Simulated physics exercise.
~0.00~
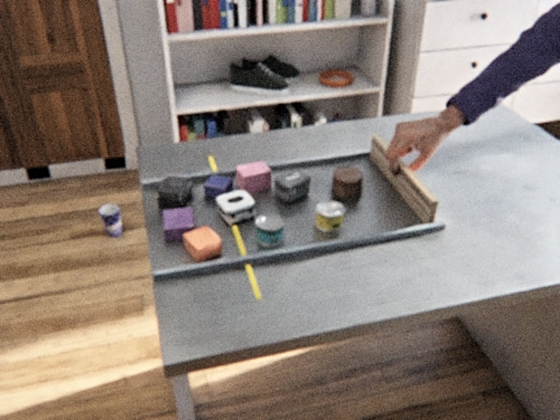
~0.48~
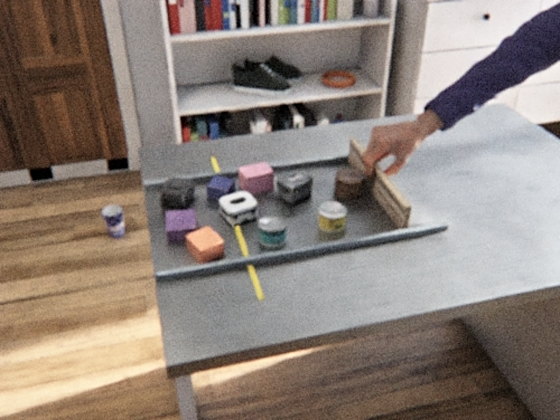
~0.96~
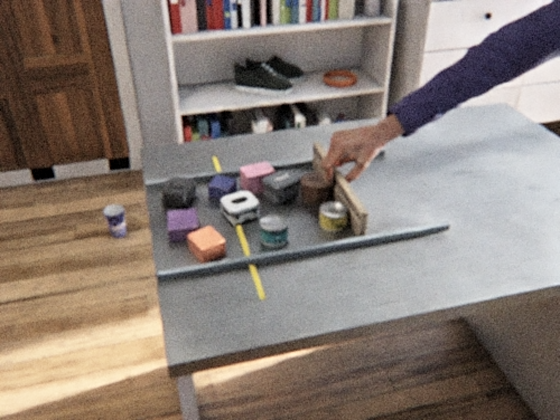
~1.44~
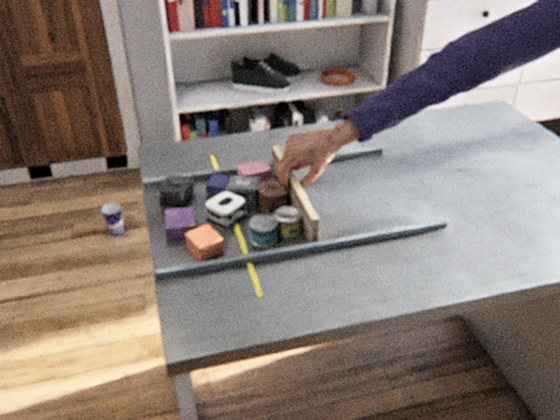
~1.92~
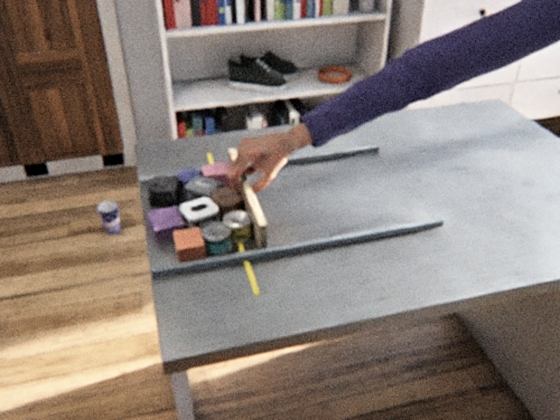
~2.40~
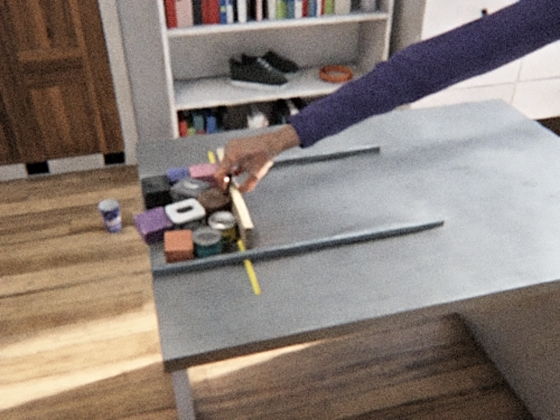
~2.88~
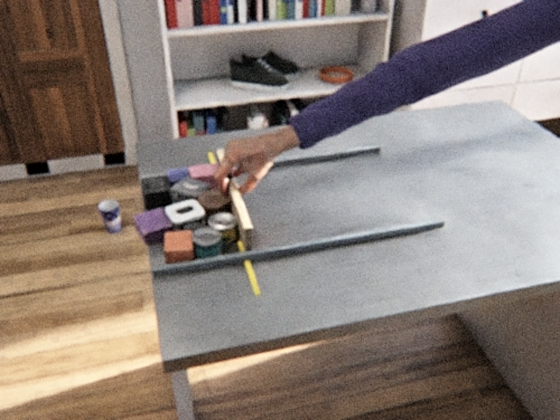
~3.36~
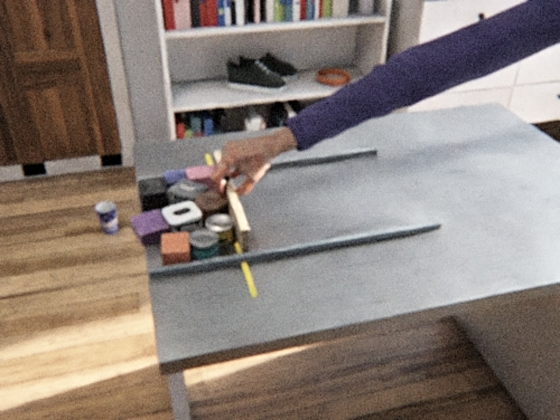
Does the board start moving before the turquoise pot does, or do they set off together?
The board starts moving first, pushed left by the hand. The turquoise pot only starts to shift later, once the board has come much closer to the group.
